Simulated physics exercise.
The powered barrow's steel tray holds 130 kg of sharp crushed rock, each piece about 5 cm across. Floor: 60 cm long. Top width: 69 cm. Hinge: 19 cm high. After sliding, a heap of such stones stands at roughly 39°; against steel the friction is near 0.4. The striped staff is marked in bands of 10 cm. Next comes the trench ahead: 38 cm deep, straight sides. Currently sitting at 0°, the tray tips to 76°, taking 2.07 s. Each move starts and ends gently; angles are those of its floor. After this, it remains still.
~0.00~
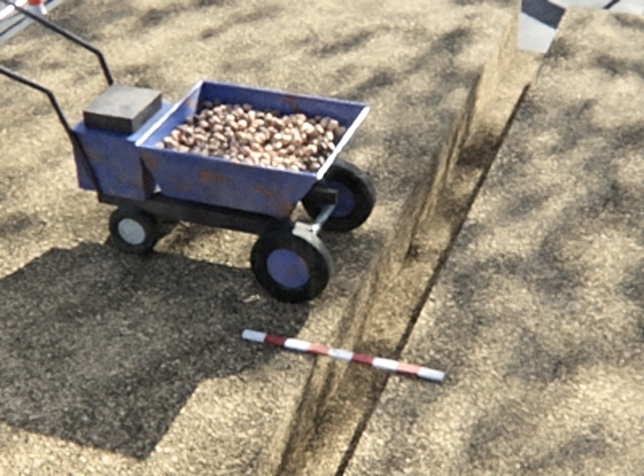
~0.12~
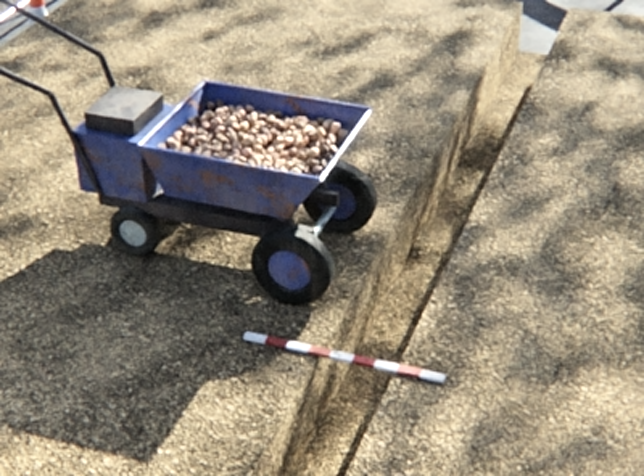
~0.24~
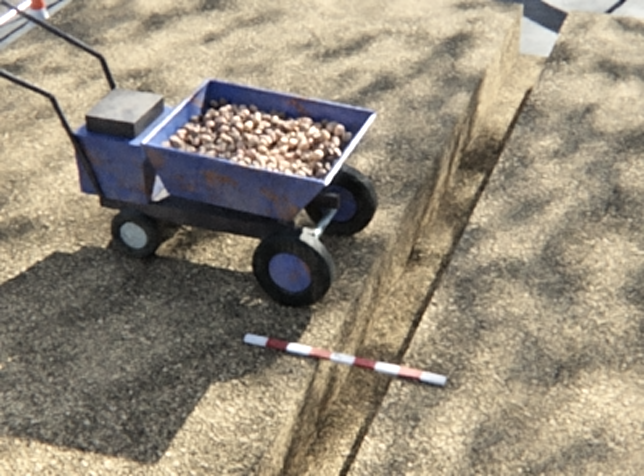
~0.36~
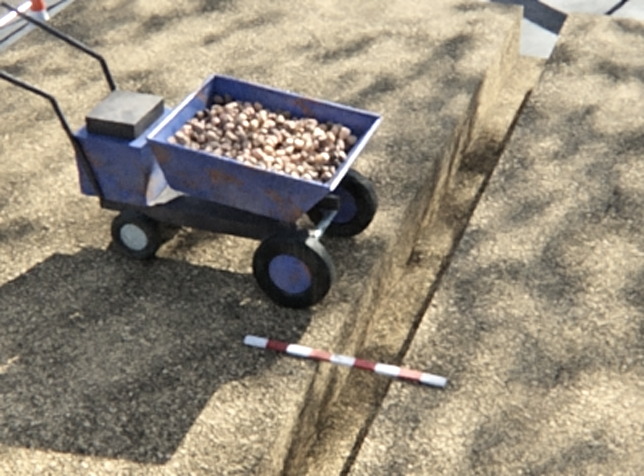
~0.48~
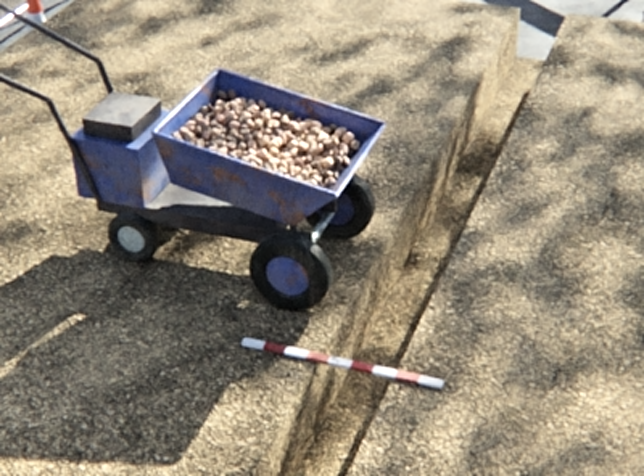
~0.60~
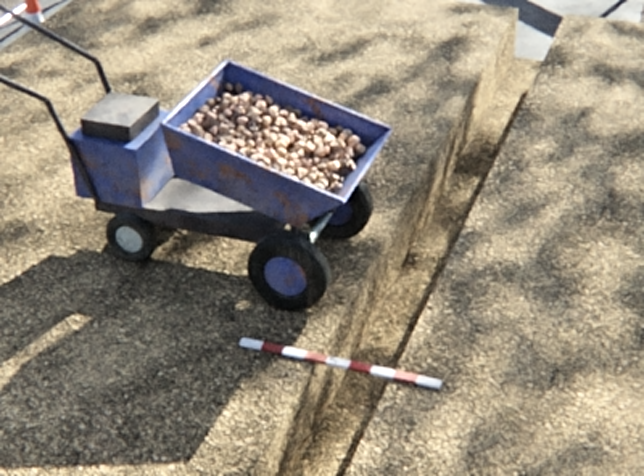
At first, a blue powered barrow heaped with small brownish stones stands level beside a narrow trench, a red-and-white rod lying on the ground nearby. Its tray then begins to tilt, the rear end rising gently off the chassis. The slope steepens steadily toward the right while the wheels stay put.
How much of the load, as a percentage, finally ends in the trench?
I would put it at about 44 per cent.
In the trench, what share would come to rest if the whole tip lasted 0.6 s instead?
It would be near 25 percent.
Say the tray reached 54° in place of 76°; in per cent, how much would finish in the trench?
Near 0 per cent then.
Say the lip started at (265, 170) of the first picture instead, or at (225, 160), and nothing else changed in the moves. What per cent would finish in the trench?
Near 100 and near 65 percent.
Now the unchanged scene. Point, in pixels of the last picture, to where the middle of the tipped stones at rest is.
Roughly at (438, 290).
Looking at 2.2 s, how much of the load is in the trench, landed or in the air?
I'd say near 5 per cent at that time.
After 1.5 s the floor is at 64°; 100 % in the tray; the foremost stones are at (407, 257).
After 2.2 s the floor is at 76°; 62 % in the tray, 6 % in the trench, 32 % past the trench; the foremost stones are at (523, 319).
After 2.5 s the floor is at 76°; 36 % in the tray, 15 % in the trench, 48 % past the trench; the foremost stones are at (576, 314).
After 4.5 s the floor is at 76°; 10 % in the tray, 44 % in the trench, 46 % past the trench; the foremost stones are at (579, 315).
